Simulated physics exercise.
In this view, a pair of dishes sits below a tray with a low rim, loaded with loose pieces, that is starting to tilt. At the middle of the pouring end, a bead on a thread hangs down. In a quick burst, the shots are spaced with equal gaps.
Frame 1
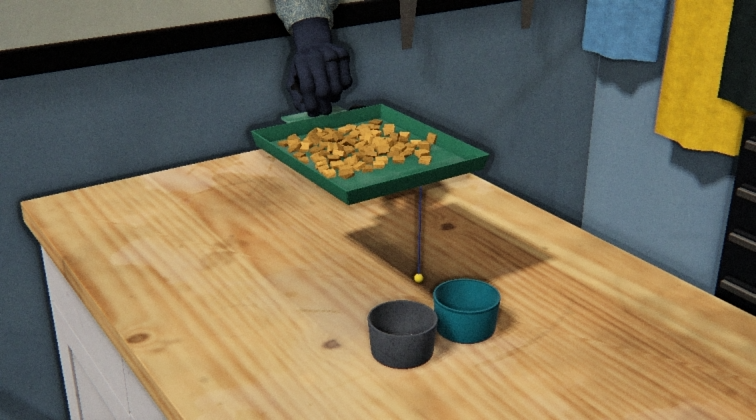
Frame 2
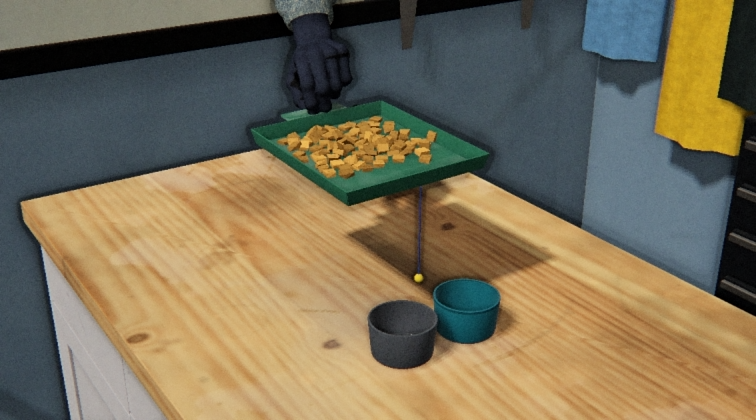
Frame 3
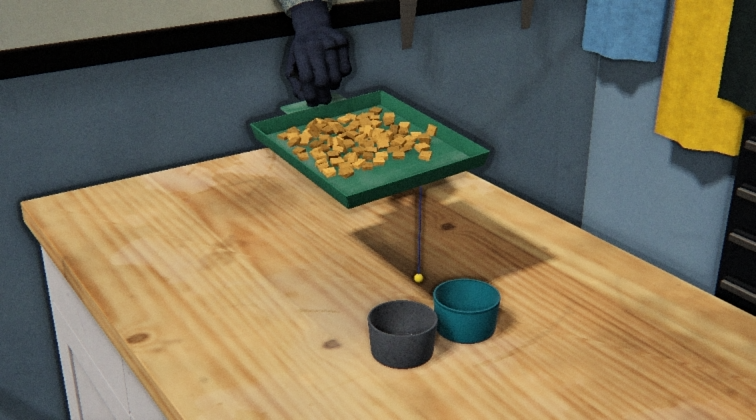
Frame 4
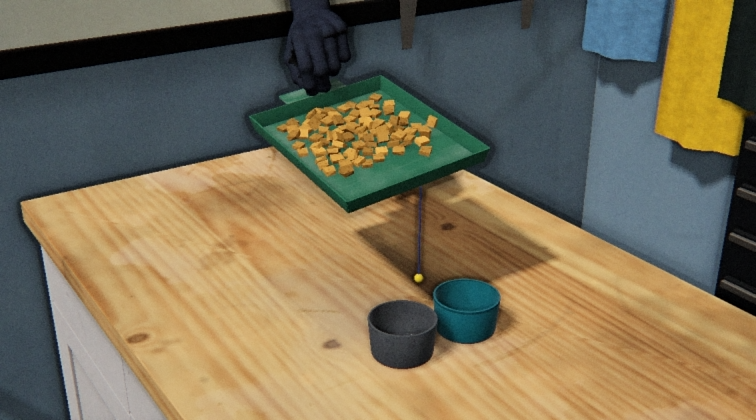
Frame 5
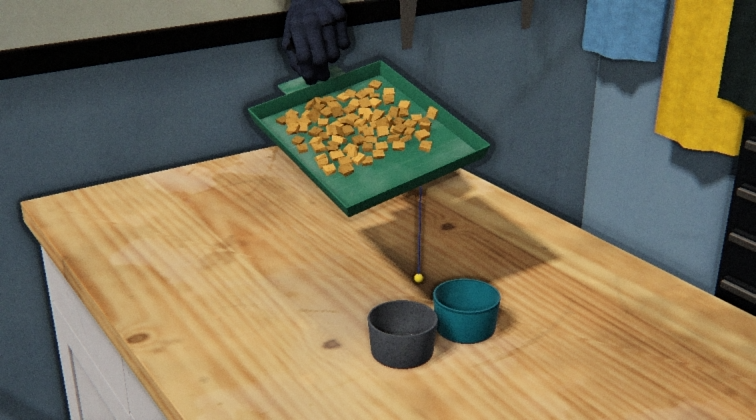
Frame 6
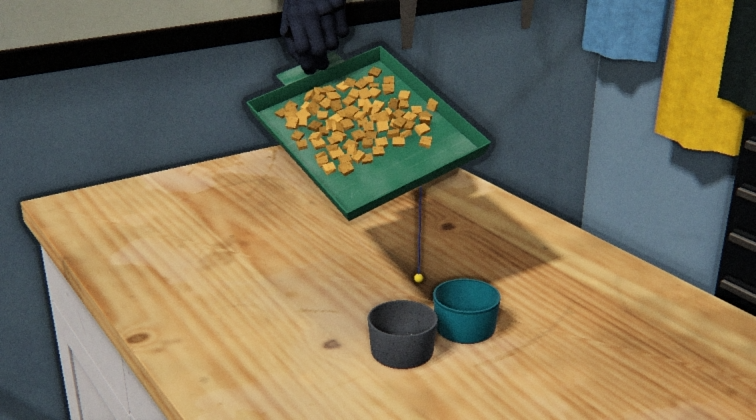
A gloved hand steadily tilts a green tray of cereal squares above two small dishes.
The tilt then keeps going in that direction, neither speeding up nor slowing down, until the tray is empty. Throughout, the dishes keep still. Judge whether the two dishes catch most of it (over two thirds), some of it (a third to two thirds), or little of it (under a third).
They catch little of it.
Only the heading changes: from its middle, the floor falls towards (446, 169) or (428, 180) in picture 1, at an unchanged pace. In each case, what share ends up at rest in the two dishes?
Respectively 20 and 50 in a hundred.
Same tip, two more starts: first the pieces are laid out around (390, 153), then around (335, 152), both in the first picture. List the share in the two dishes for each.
Roughly 30 and 10 percent, in that order.
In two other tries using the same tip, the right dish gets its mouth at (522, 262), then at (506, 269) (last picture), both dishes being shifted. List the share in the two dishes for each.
Around 0 and around 0 per cent, in that order.
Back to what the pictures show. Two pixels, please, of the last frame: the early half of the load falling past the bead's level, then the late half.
First half (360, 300); second half (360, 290).
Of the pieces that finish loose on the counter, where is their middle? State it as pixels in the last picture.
Centre: Roughly (345, 345).
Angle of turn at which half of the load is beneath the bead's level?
Somewhere near 95 degrees, I'd say.
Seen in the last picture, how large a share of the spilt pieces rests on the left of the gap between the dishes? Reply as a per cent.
Looks to be around 100 per cent of the spill.
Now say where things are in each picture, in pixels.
The first frame shows corners of the pouring end at (348, 189) and (484, 154), level; middle of the load at (361, 145), cereal squares; left dish at (422, 348); right dish at (487, 323); bead on its thread at (419, 278).
The second frame shows corners of the pouring end at (348, 190) and (484, 153), level; middle of the load at (361, 143).
The third frame shows corners of the pouring end at (348, 193) and (484, 151), tipped barely, lowest at the left corner; middle of the load at (361, 138).
The fourth frame shows corners of the pouring end at (348, 199) and (484, 147), tipped a little, lowest at the left corner; middle of the load at (361, 130).
The fifth frame shows corners of the pouring end at (348, 204) and (485, 144), tipped clearly, lowest at the left corner; middle of the load at (360, 123).
The sixth frame shows corners of the pouring end at (348, 209) and (485, 142), tipped clearly, lowest at the left corner; middle of the load at (360, 116); left dish at (422, 348); right dish at (487, 323).
Soon after the last picture, tray tipped steeply; most on the tray; a stray few in the left dish; a small part in the air.
A little later, tray tipped past a quarter turn; about a quarter on the tray; a small part in the left dish; about half outside both; a small part in the air.
Later still, tray tipped past a quarter turn; a small part in the left dish; most outside both.
At rest, tray tipped past a quarter turn; a small part in the left dish; none in the right dish; most outside both.
